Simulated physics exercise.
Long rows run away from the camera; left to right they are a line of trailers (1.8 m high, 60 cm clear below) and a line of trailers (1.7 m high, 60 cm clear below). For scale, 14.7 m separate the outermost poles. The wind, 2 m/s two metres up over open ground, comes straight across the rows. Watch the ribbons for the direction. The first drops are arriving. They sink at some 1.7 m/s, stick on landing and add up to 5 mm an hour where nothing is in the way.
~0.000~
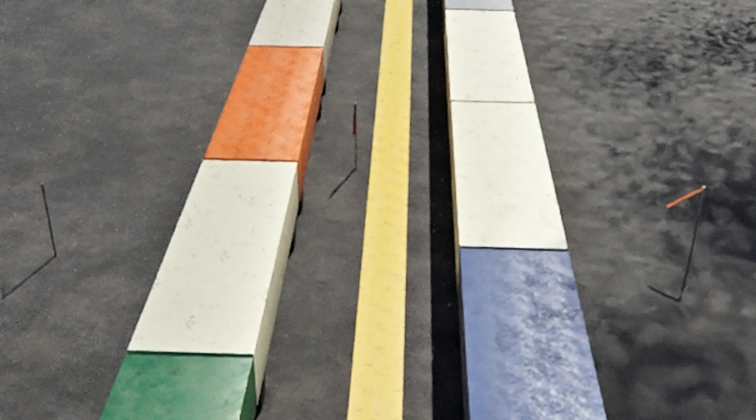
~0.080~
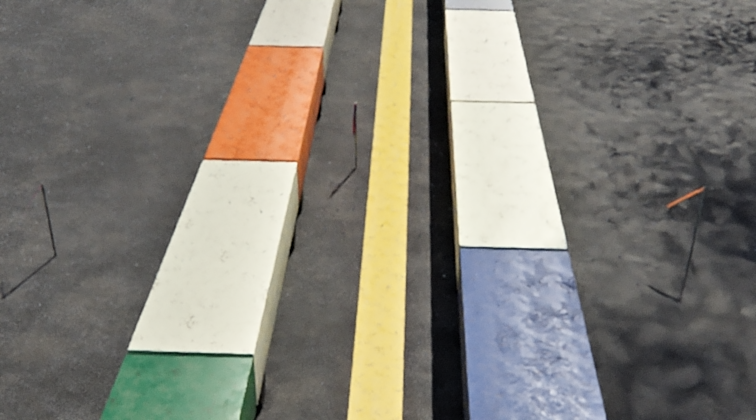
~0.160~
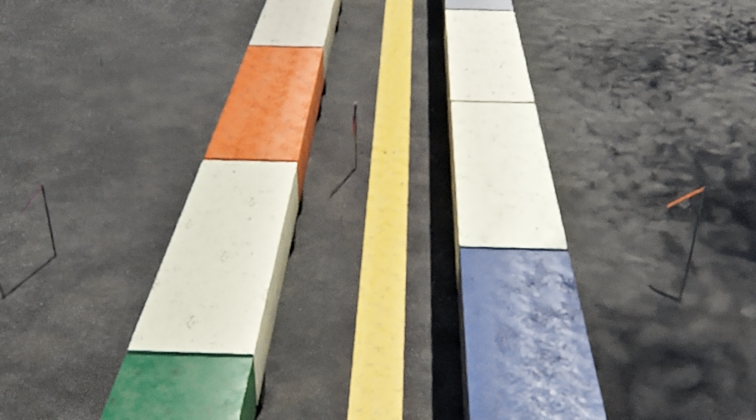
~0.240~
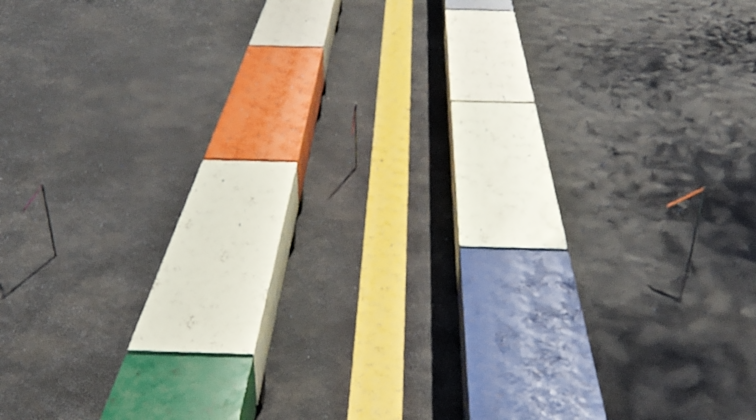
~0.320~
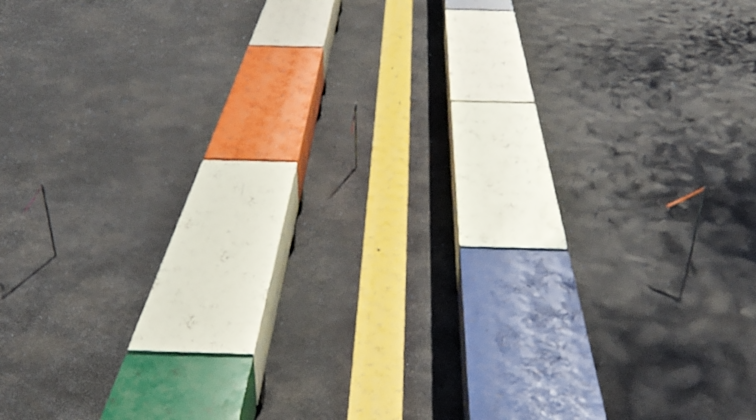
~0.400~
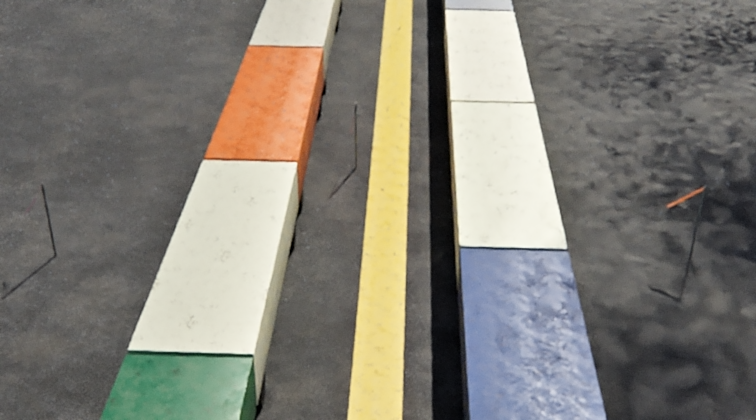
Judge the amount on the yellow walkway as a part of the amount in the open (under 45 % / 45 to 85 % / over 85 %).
On the yellow walkway: Over 85 % of what open ground gets.
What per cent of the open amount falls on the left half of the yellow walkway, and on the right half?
Left about 95 %, right about 100 %.
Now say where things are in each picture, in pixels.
The rows stand in the wind, in the first frame.
The right ribbon ends at (667, 207), leaning 55 degrees to the left and the yellow one passes (385, 248), in the second frame.
The inner ribbon ends at (353, 134), hanging almost straight, above the rows the drops slant 55 degrees from upright, towards the left and the top of the left line of trailers crosses (254, 148), in the third frame.
The yellow one passes (388, 195), in the fourth frame.
The right ribbon ends at (667, 206), leaning 55 degrees to the left and above the rows the drops slant 55 degrees from upright, towards the left, in the fifth frame.
The top of the left line of trailers crosses (254, 148), in the sixth frame.
After 10 minutes open ground has 0.8 mm and the yellow walkway 0.8 mm.
After 30 minutes open ground has 2.5 mm and the yellow walkway 2.4 mm.
After 60 minutes open ground has 5.0 mm and the yellow walkway 4.8 mm, so the yellow walkway has 96 % of the open amount; the left half of it has 93 %, the right half 99 %.
